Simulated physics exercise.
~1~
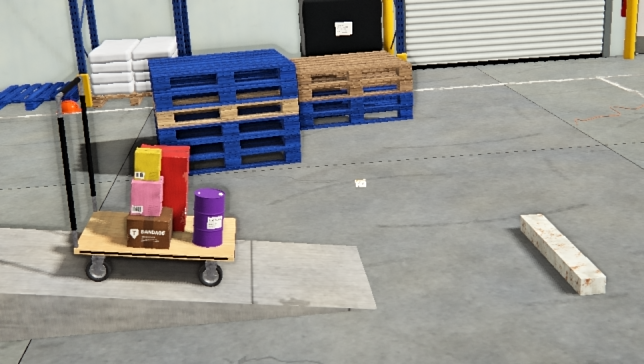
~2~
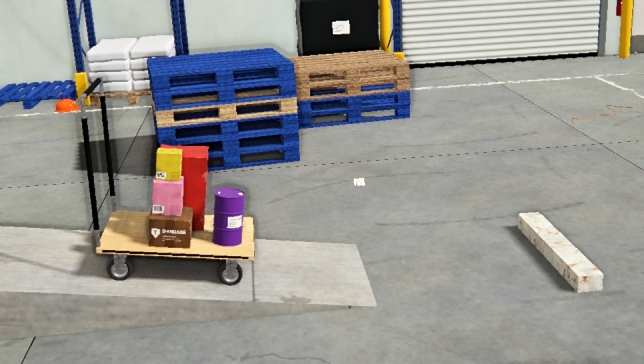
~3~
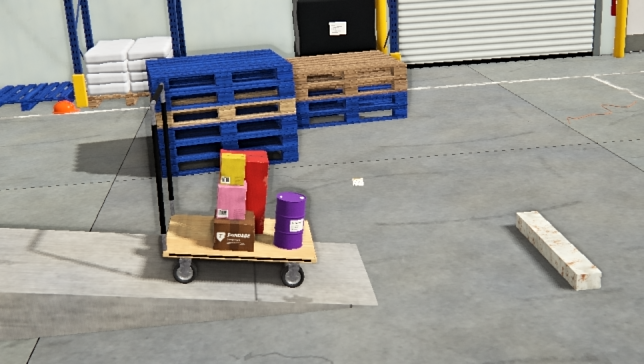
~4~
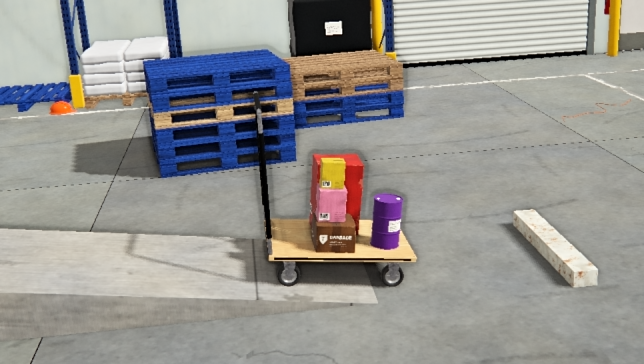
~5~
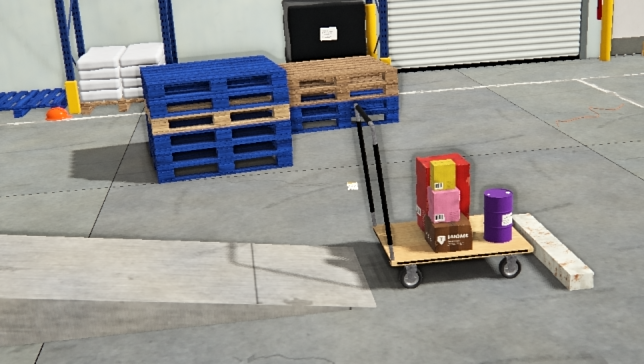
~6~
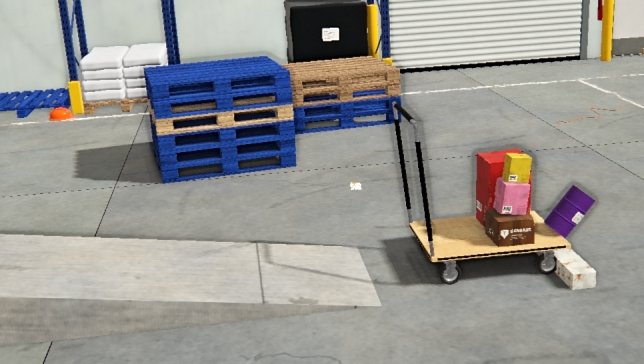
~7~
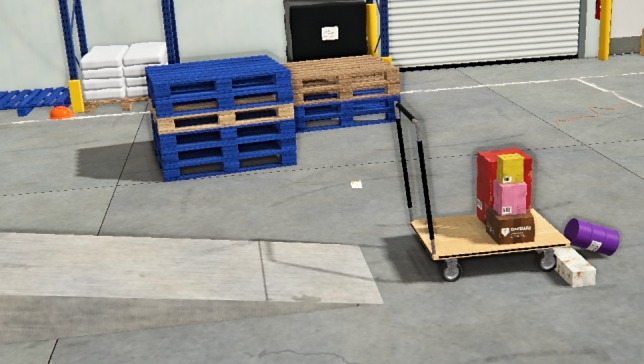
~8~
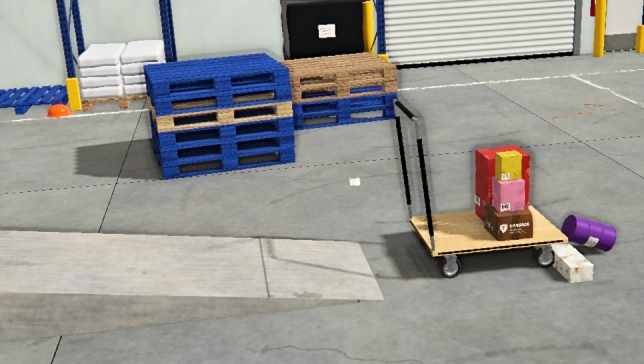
Warehouse floor with a loaded trolley rolling right off a ramp, stopping at a kerb and tipping its purple canister overboard, boxes staying aboard.
